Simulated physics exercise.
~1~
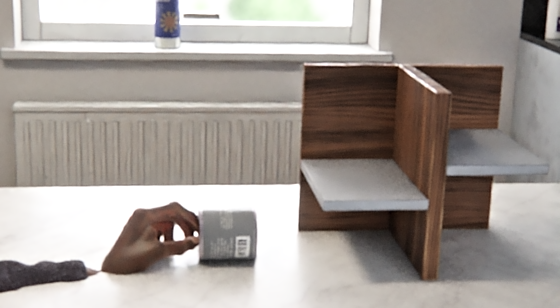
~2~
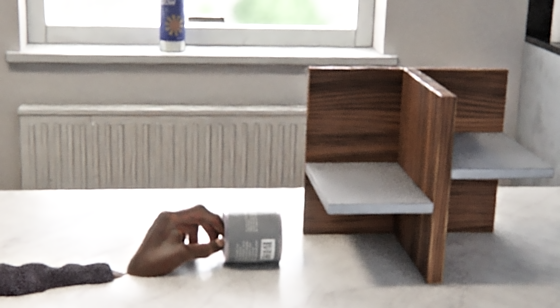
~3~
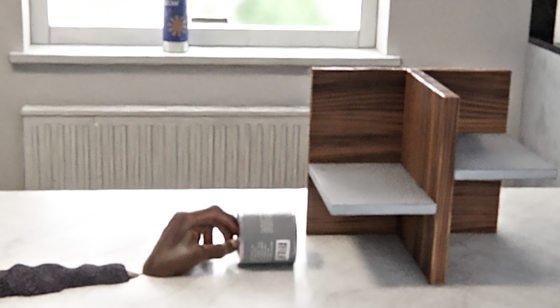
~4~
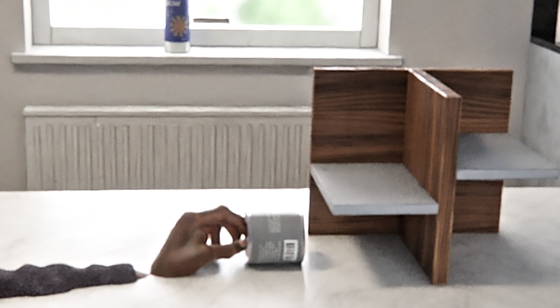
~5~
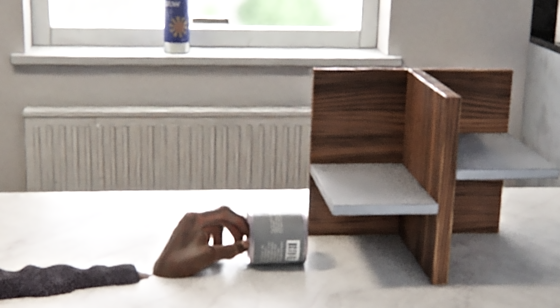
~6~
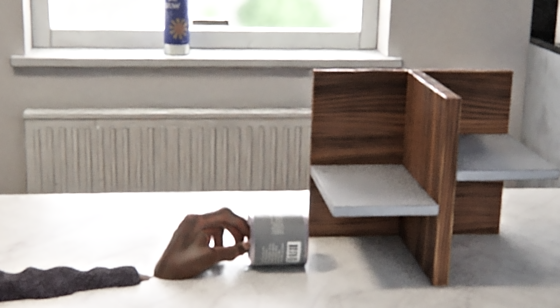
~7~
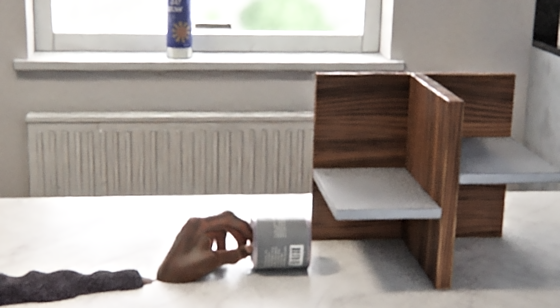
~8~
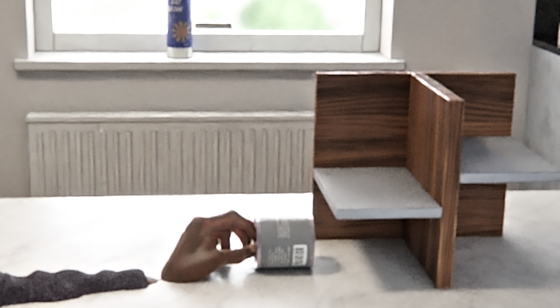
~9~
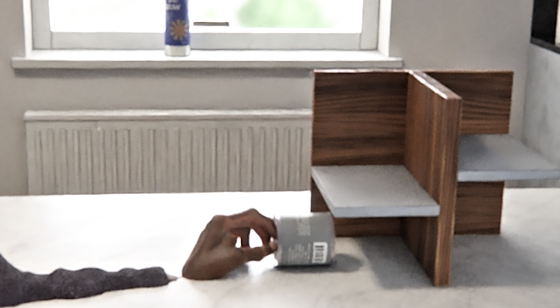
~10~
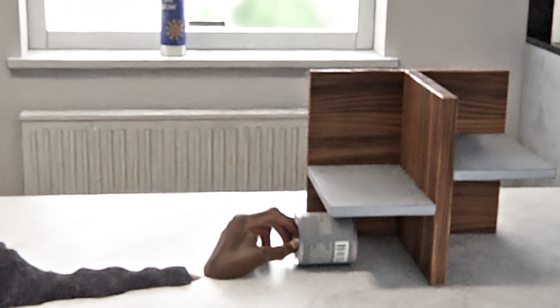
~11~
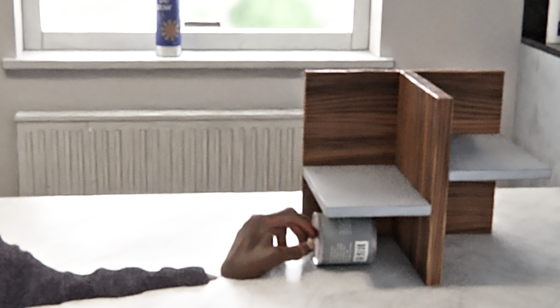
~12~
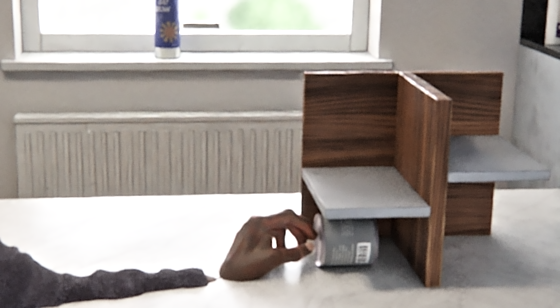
A grey tin is pushed right by a hand and slides in under a low shelf.
